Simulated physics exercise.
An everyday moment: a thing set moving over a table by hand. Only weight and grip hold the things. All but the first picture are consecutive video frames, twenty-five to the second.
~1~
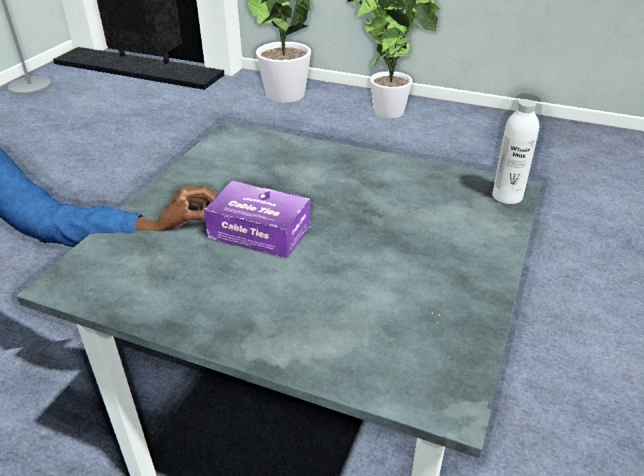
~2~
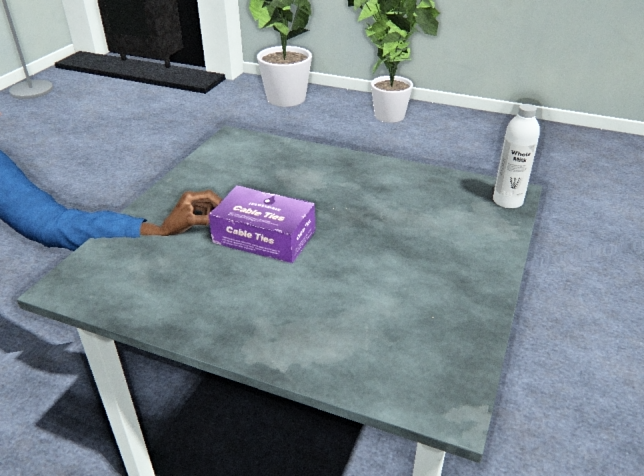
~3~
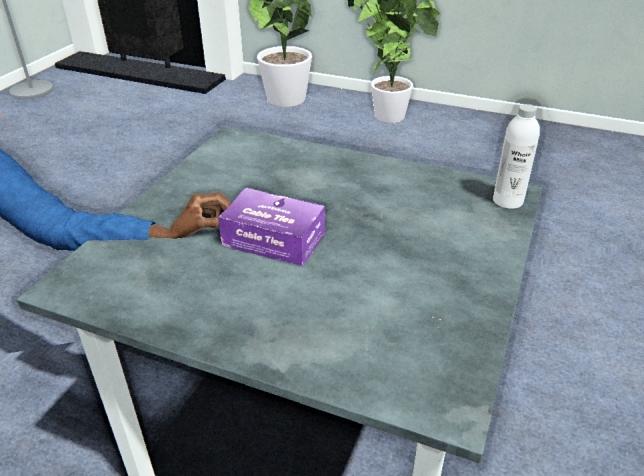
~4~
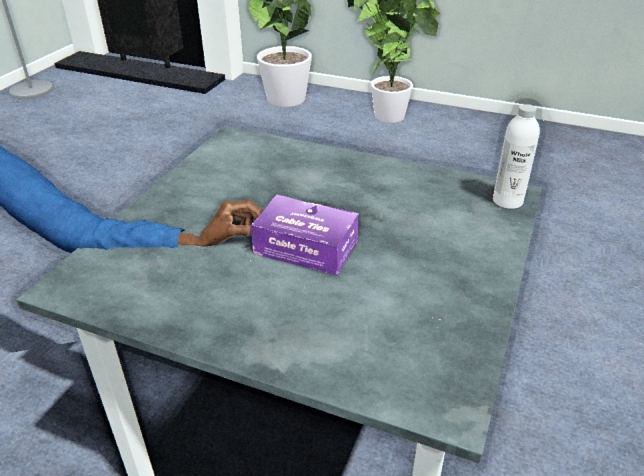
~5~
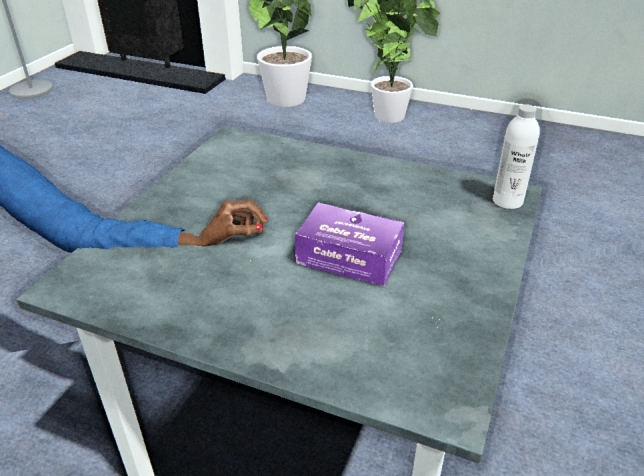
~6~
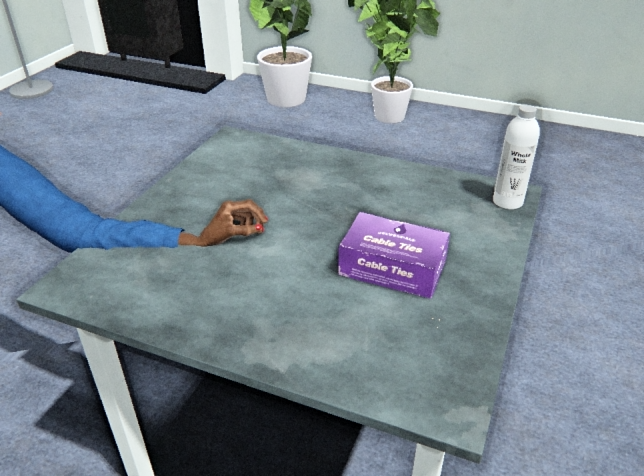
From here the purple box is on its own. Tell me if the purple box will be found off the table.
The purple box falls off the table.
Then, 0.30 s later than the last frame, purple box now off the table.
Then, 0.50 s later than the last frame, things are still on the move.
When it is over, off the table, purple box.
